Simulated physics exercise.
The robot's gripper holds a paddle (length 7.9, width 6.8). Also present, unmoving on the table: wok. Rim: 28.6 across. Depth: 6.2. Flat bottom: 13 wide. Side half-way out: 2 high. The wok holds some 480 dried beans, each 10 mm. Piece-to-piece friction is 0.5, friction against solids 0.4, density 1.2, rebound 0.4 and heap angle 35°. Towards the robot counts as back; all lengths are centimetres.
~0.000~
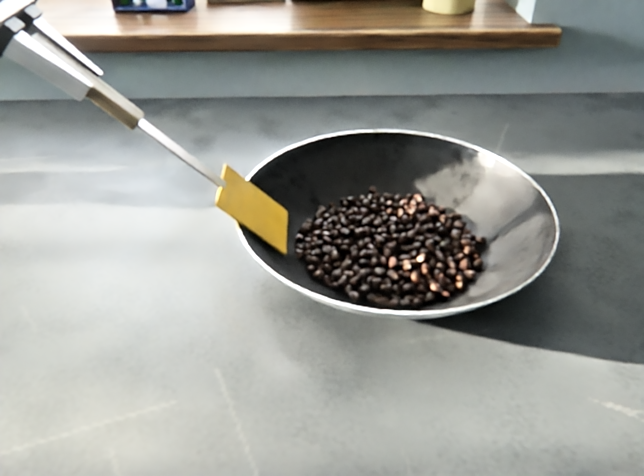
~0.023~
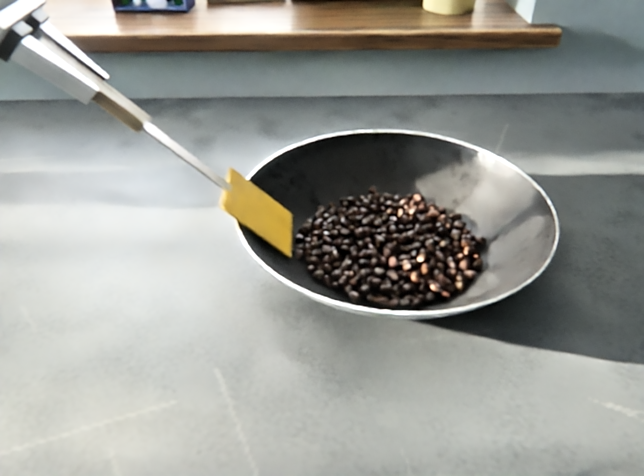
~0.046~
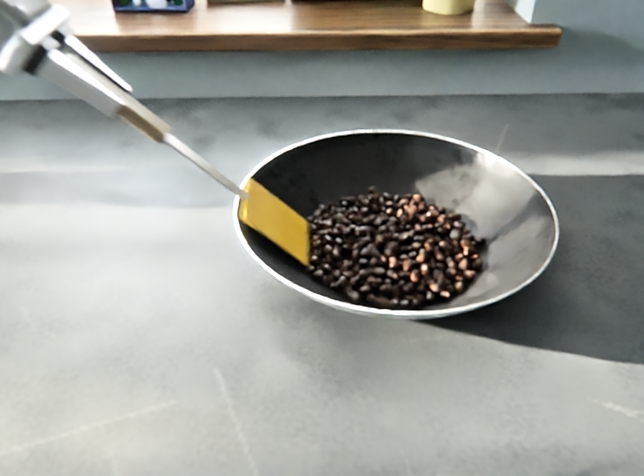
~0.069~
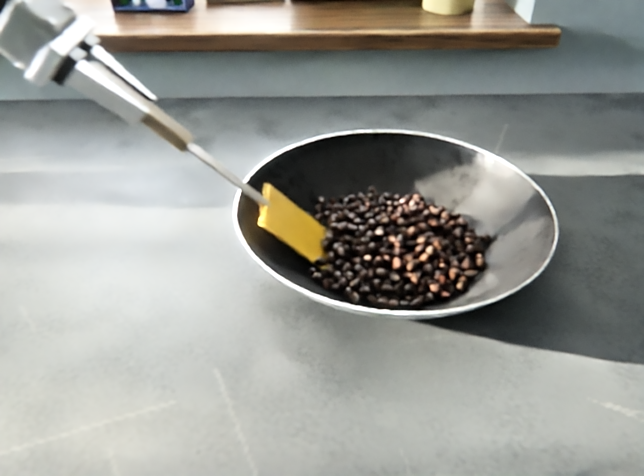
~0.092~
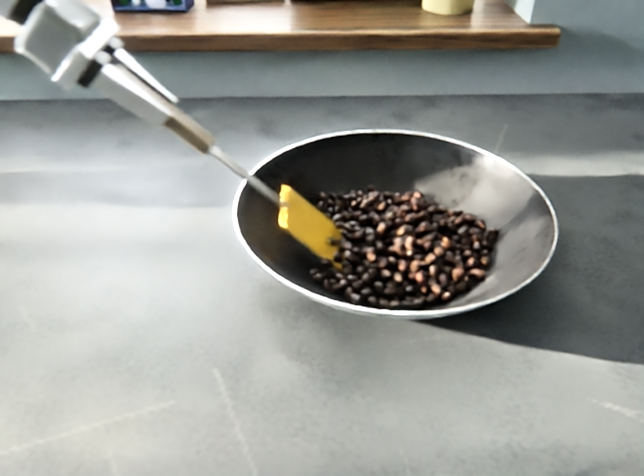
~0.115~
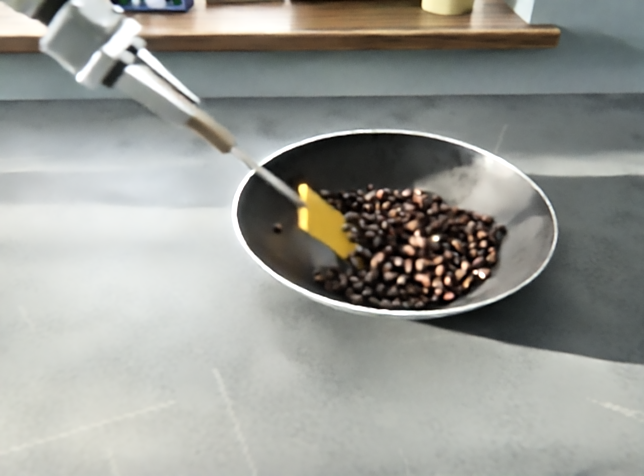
A grey countertop below a wooden shelf against a blue-grey wall is seen from above at a slant by a still camera. A black wok with a pale rim sits right of centre, holding dark and reddish-brown beans, with a metallic robot gripper and yellow paddle at left. The gripper moves the paddle rightward into the beans, pushing some to the right and stirring the pile.
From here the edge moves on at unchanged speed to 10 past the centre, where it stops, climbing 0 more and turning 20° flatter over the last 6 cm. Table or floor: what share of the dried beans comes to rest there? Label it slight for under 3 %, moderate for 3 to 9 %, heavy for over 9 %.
Label: Heavy.
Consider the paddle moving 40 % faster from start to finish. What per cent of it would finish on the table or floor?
About 20 %.
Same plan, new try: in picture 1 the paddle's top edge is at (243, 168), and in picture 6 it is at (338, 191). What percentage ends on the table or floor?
It comes to something like 20 %, give or take.
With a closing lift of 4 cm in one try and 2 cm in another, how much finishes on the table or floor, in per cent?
Try one gives about 10 in a hundred, try two about 20 in a hundred.
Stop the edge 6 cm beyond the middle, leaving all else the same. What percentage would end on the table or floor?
I'd expect close to 0 per cent then.
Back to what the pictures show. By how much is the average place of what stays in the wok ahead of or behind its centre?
Ahead of centre, roughly 4.0 centimetres.
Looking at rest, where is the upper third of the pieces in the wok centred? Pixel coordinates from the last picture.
The middle lies somewhere around (497, 223).
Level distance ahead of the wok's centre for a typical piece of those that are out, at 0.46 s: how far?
Around 18 centimetres ahead.
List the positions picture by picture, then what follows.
In the first picture, paddle top edge at (221, 183), sloping 45°; upper third of the load around (385, 241), from x 300 to 480, top at y 190; 481 in the wok.
In the second picture, paddle top edge at (226, 186), sloping 45°; upper third of the load around (384, 241), from x 300 to 480, top at y 190.
In the third picture, paddle top edge at (245, 196), sloping 45°; upper third of the load around (383, 240), from x 305 to 480, top at y 190.
In the fourth picture, paddle top edge at (264, 203), sloping 45°; upper third of the load around (387, 239), from x 310 to 485, top at y 190.
In the fifth picture, paddle top edge at (284, 205), sloping 45°; upper third of the load around (398, 235), from x 300 to 495, top at y 190.
In the sixth picture, paddle top edge at (303, 205), sloping 45°; upper third of the load around (410, 232), from x 280 to 500, top at y 190; 481 in the wok.
By 0.17 s, sloping 45°, highest piece 5 above the table; 481 in the wok.
By 0.23 s, sloping 38°, highest piece 6 above the table; 481 in the wok.
By 0.46 s, sloping 25°, highest piece 7 above the table; 417 in the wok, 56 on the table or floor, 8 on the blade or in flight.
By 1.51 s, sloping 25°, highest piece 7 above the table; 416 in the wok, 65 on the table or floor.
Final count, 416 in the wok, 65 on the table or floor. That is 14 % on the table or floor.
